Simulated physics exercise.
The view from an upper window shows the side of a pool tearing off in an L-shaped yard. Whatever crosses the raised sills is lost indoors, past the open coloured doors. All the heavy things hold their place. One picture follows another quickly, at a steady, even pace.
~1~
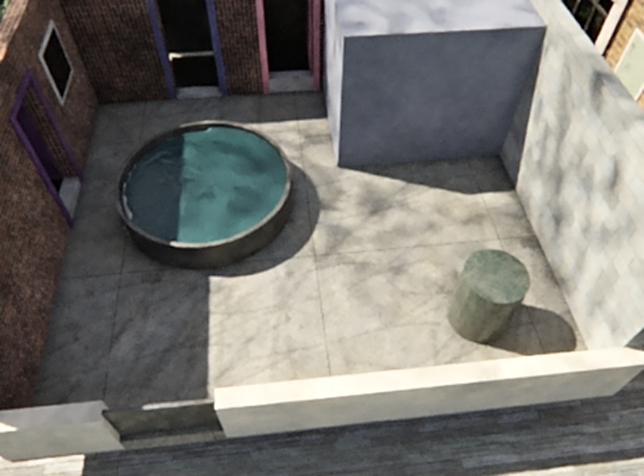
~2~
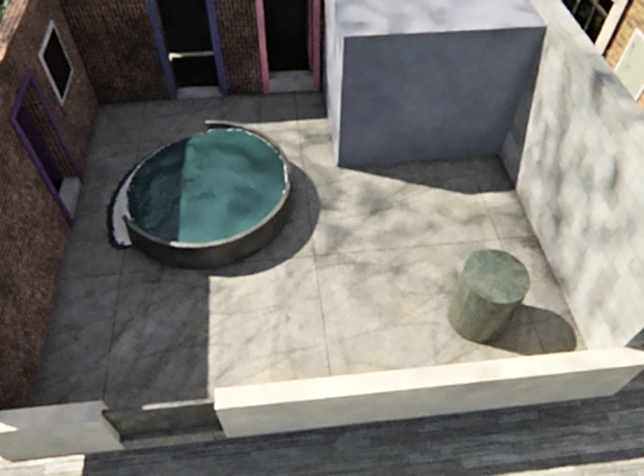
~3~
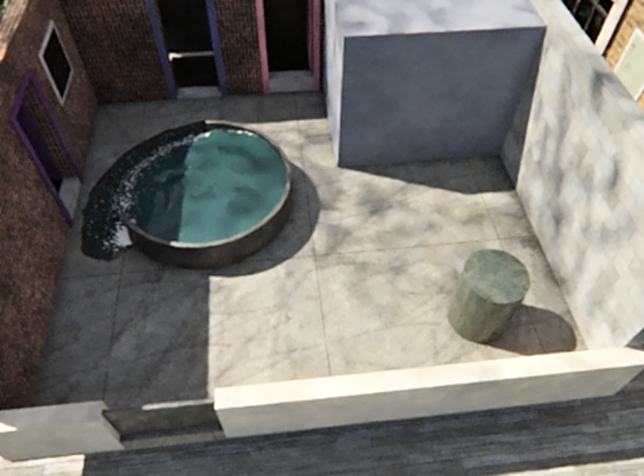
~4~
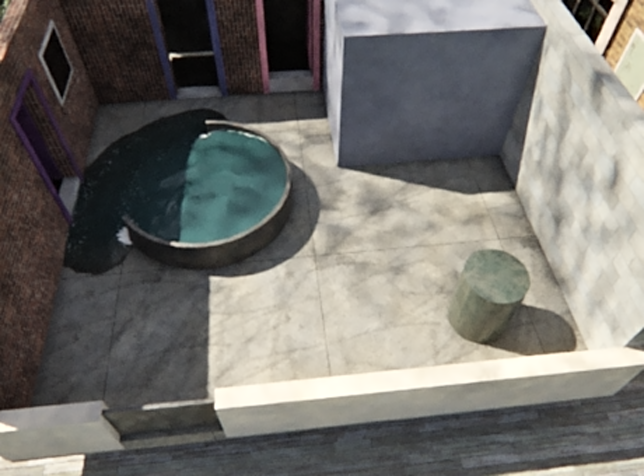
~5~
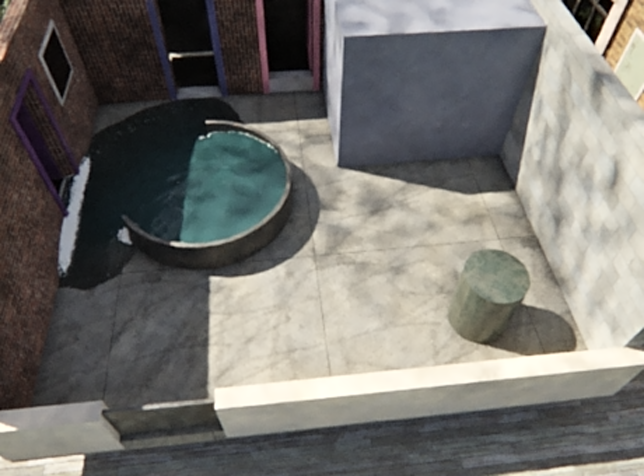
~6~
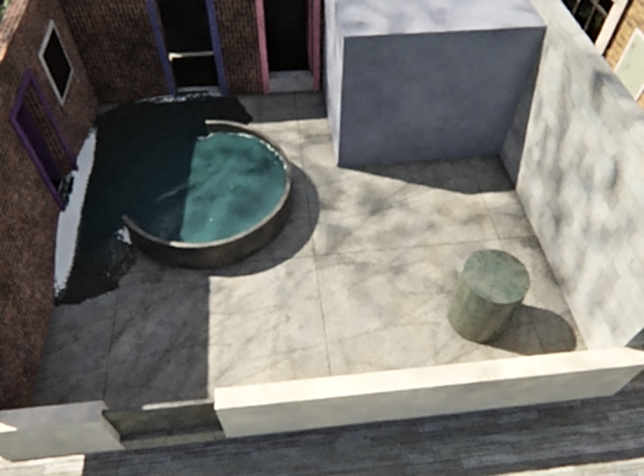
Water pours from the torn left side of a round pool and spreads across the yard.
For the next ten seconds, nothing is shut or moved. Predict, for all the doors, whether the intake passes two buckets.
In the end the blue door will top two buckets. The pink door will not top two buckets. The purple door will top two buckets.
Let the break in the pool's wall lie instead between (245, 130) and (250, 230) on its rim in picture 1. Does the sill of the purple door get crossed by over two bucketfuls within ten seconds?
One by one: Purple holds.
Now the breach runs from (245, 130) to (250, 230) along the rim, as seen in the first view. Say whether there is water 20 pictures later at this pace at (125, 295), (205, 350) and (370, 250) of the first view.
Taken one by one: Unaffected, then unaffected, then sodden.
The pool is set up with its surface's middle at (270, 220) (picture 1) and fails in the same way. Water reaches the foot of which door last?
I'd go with the pink door.
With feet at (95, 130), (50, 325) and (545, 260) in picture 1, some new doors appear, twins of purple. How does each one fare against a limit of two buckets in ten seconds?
Doors one to three: Beats it / does not reach it / does not reach it.
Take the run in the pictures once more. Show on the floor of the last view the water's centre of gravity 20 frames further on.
That puts it at around (169, 179).
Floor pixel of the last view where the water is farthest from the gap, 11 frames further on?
Roughly (26, 433).
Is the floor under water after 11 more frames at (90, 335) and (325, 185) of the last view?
Taking them as listed, I'd call them soaked and not wet.
A moment on, water covers 25 % of the floor; the blue door under two buckets in, the pink door not reached, the purple door over two buckets in.
Next, water covers 30 % of the floor; the blue door over two buckets in, the pink door wet at the sill, nothing in, the purple door far over two buckets in.
Then, water covers 45 % of the floor; the blue door over two buckets in, the pink door wet at the sill, nothing in, the purple door far over two buckets in.
Later, water covers 70 % of the floor; the blue door over two buckets in, the pink door wet at the sill, nothing in, the purple door far over two buckets in.
In the end, water covers 85 % of the floor; the blue door far over two buckets in, the pink door wet at the sill, nothing in, the purple door far over two buckets in.
